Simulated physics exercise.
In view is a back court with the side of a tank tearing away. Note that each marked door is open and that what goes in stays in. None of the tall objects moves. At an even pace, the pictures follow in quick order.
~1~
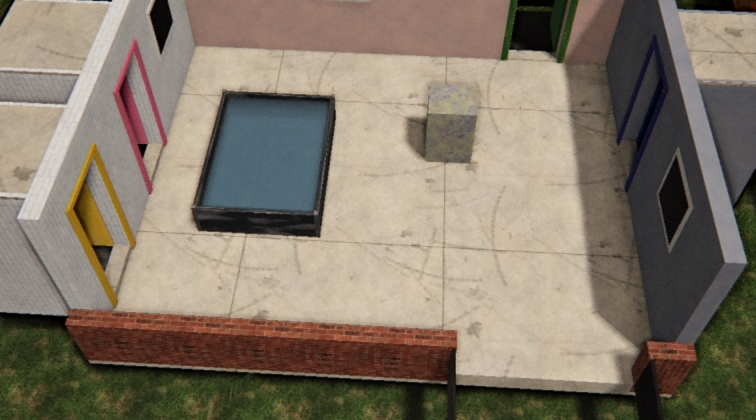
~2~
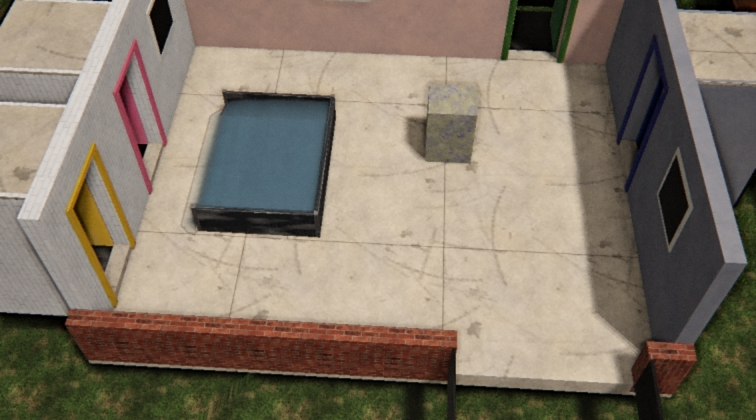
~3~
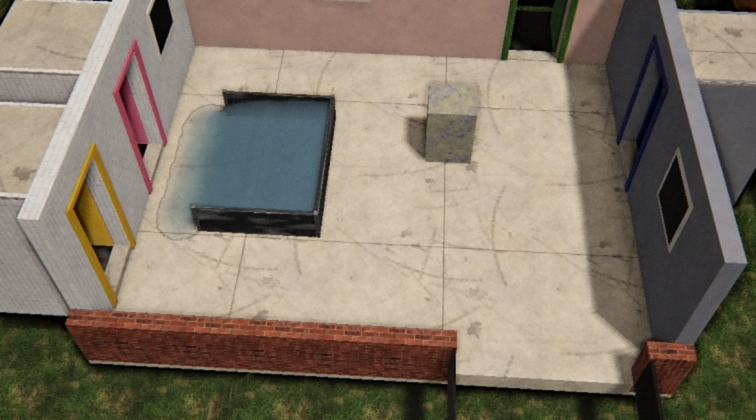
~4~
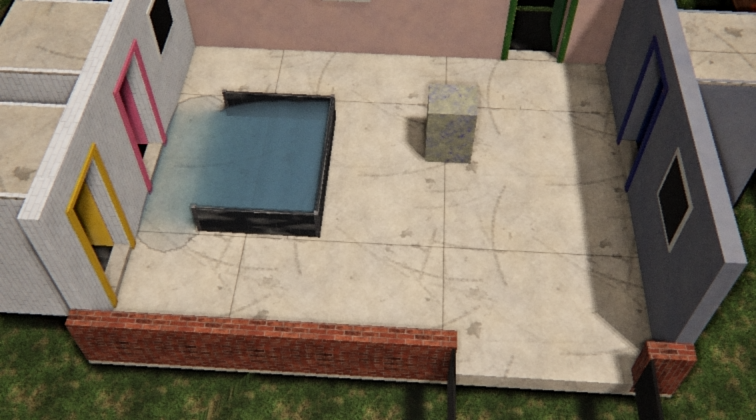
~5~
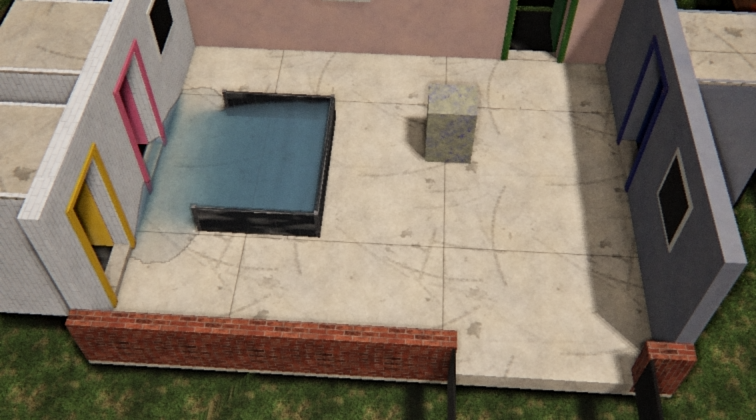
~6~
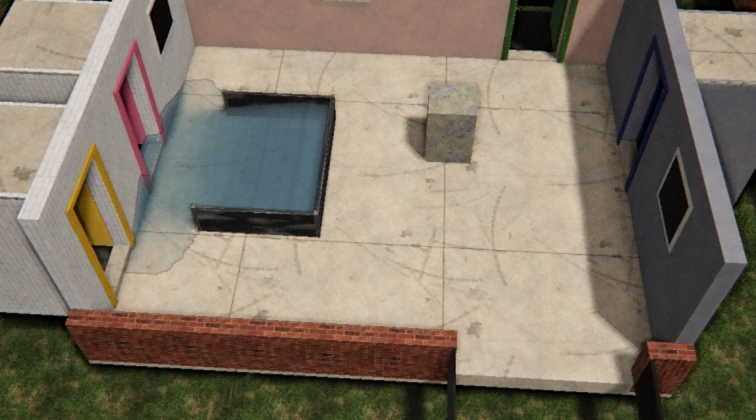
Blue water fills a dark-rimmed tank on the left of a pale paved court, seen from high above by a still camera. A mottled grey block stands right of it, between a white left wall with pink and yellow doorframes and a grey right wall with a blue one, behind low red brick. The tank's left side gives way, and water pours leftward, reaches the white wall and spreads along it.
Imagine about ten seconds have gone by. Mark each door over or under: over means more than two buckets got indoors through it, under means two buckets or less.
Blue door - under, yellow door - under, pink door - over, green door - under.
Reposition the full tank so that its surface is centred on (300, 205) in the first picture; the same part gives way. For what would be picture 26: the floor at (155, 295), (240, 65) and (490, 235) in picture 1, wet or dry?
Hit, hit, spared.
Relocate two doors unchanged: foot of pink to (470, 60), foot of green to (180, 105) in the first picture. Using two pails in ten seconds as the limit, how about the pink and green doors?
The pink door comes up short, and the green door gets past the limit too.
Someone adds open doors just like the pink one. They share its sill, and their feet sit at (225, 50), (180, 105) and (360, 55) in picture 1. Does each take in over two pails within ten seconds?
Taking them as listed, the first overshoots, the second overshoots and the third undershoots.
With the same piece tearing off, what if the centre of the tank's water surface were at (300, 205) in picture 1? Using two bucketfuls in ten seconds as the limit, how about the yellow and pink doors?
Checking each door, the yellow door crosses the line and the pink door crosses the line.
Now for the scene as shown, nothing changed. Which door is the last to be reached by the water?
Answer - the blue-painted one.
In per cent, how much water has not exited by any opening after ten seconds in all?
Result: Close to 82 %.
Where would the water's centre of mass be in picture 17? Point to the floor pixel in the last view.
The spot I would choose is (218, 174).
A moment on, water covers 10 % of the floor; the blue door not reached, the yellow door wet at the sill, nothing in, the pink door far over two buckets in, the green door not reached.
Next, water covers 20 % of the floor; the blue door not reached, the yellow door wet at the sill, nothing in, the pink door far over two buckets in, the green door not reached.
Then, water covers 30 % of the floor; the blue door not reached, the yellow door wet at the sill, nothing in, the pink door far over two buckets in, the green door not reached.
Later, water covers 75 % of the floor; the blue door not reached, the yellow door under two buckets in, the pink door far over two buckets in, the green door wet at the sill, nothing in.
In the end, water covers 90 % of the floor; the blue door wet at the sill, nothing in, the yellow door under two buckets in, the pink door far over two buckets in, the green door wet at the sill, nothing in.
